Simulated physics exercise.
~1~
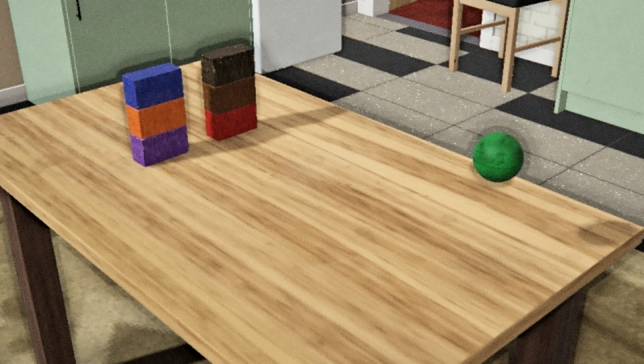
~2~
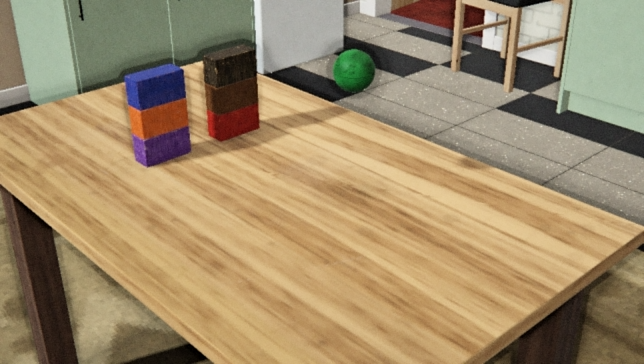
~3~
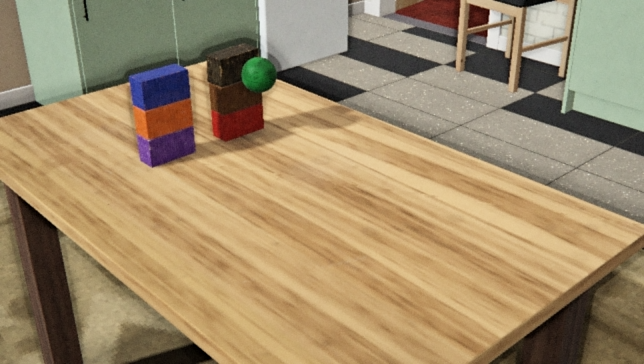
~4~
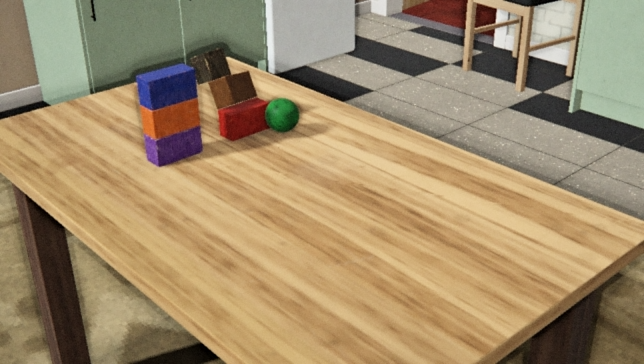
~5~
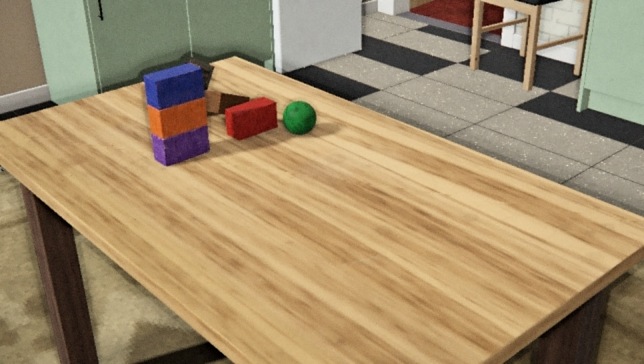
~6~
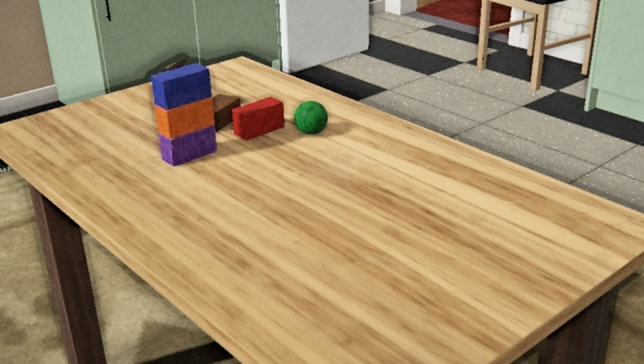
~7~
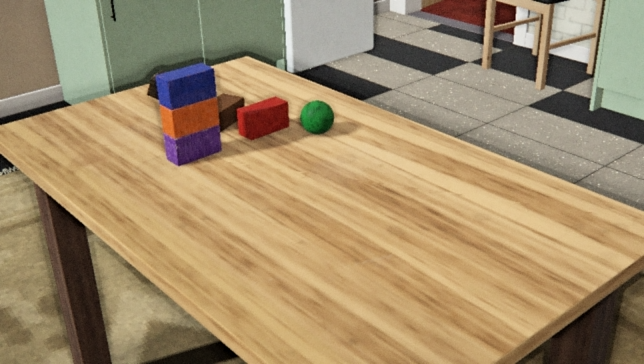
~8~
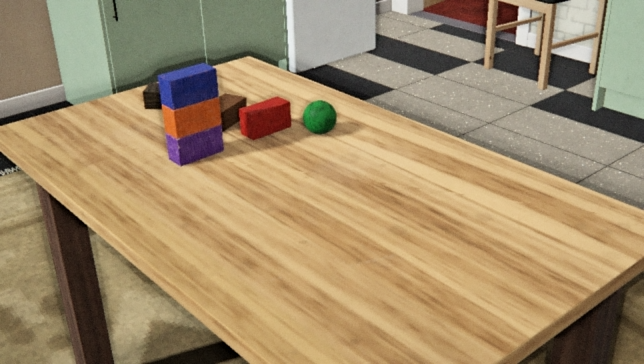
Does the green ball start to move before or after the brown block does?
The green ball starts to move before the brown block. It is already flying left while the brown block still sits upright in its stack, and the block only tips once the ball has reached the stack.
